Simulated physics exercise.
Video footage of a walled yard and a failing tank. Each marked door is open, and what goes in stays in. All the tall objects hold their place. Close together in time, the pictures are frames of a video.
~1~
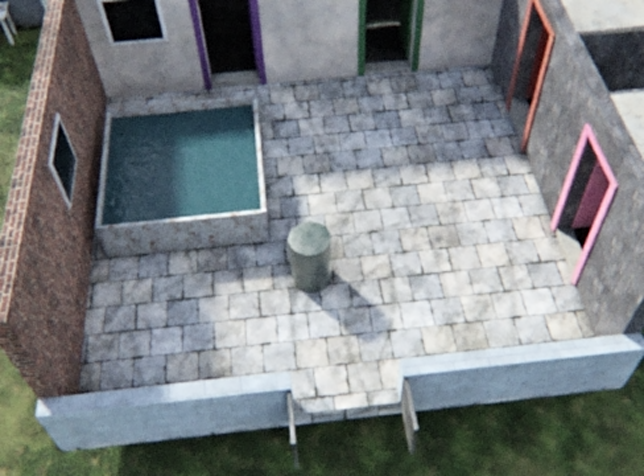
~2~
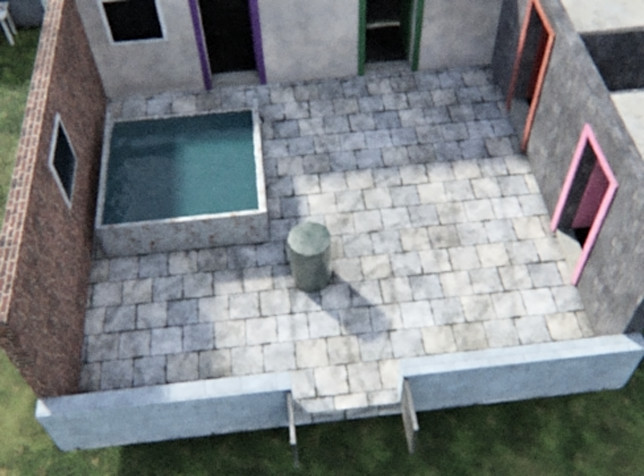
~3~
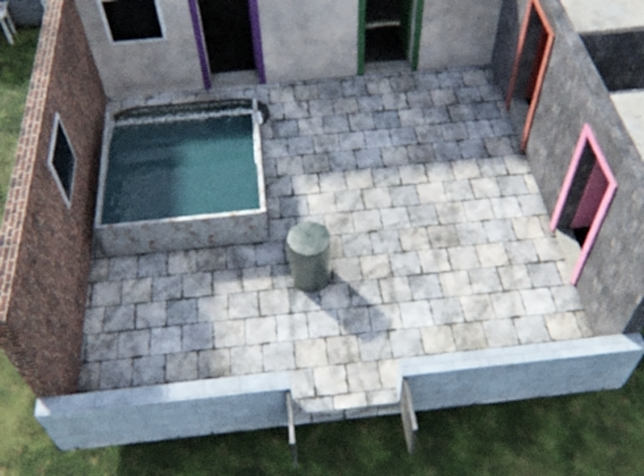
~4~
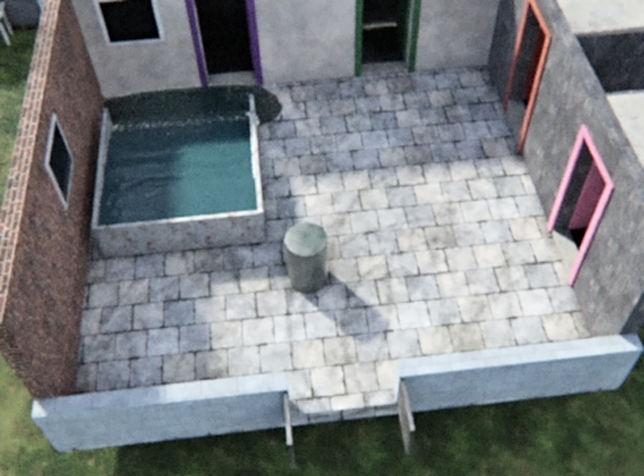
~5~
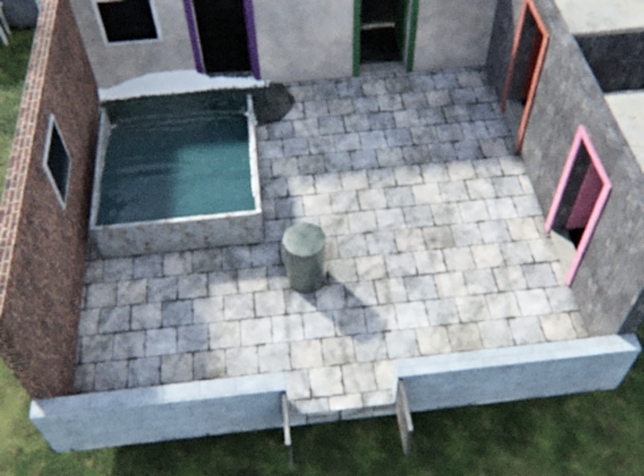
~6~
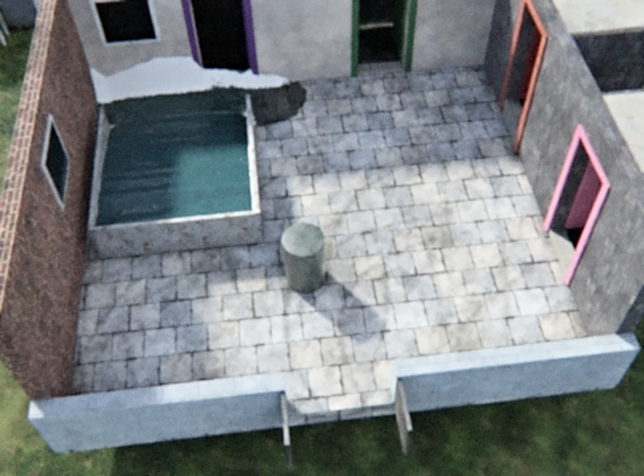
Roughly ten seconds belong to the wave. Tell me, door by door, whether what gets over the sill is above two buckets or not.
Outcome: Green door: No more than two buckets. Pink door: No more than two buckets. Red door: No more than two buckets. Purple door: More than two buckets.
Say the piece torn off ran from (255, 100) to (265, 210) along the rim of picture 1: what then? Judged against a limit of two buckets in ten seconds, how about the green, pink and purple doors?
Here's how it goes: The green door surpasses the limit, the pink door surpasses the limit, and the purple door fails to reach the limit.
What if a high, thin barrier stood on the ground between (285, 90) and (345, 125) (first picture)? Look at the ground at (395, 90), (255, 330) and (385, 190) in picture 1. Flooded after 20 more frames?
Taking the points in turn, they are inundated, high and dry and inundated.
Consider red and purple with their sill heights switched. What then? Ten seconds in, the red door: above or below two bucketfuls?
Red exceeds the limit.
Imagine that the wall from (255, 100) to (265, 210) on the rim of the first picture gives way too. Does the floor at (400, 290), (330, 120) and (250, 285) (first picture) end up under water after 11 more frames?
Submerged, submerged, unwetted.
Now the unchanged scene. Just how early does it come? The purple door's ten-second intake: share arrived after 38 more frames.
I'd put it at about 95 per cent.
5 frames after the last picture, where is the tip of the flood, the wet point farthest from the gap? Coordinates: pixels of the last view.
The flood front should get to about (373, 77).
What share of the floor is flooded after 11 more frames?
Near 25 in a hundred.
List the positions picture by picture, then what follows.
The first frame shows still water in the water tank at (182, 161).
In the second frame, the front is at a hidden place, out from the gap on the water tank's far side.
In the third frame, the front is at a hidden place, out from the gap on the water tank's far side.
In the fourth frame, water pours out on the water tank's far side and has run to (104, 108).
In the fifth frame, water pours out on the water tank's far side and has run to (275, 84).
In the sixth frame, the front is at (296, 82), out from the gap on the water tank's far side.
A moment on, water covers 10 % of the floor; the green door not reached, the pink door not reached, the red door not reached, the purple door far over two buckets in.
Next, water covers 25 % of the floor; the green door wet at the sill, nothing in, the pink door not reached, the red door not reached, the purple door far over two buckets in.
Then, water covers 45 % of the floor; the green door wet at the sill, nothing in, the pink door not reached, the red door wet at the sill, nothing in, the purple door far over two buckets in.
Later, water covers 70 % of the floor; the green door wet at the sill, nothing in, the pink door wet at the sill, nothing in, the red door wet at the sill, nothing in, the purple door far over two buckets in.
In the end, water covers 85 % of the floor; the green door wet at the sill, nothing in, the pink door wet at the sill, nothing in, the red door wet at the sill, nothing in, the purple door far over two buckets in.
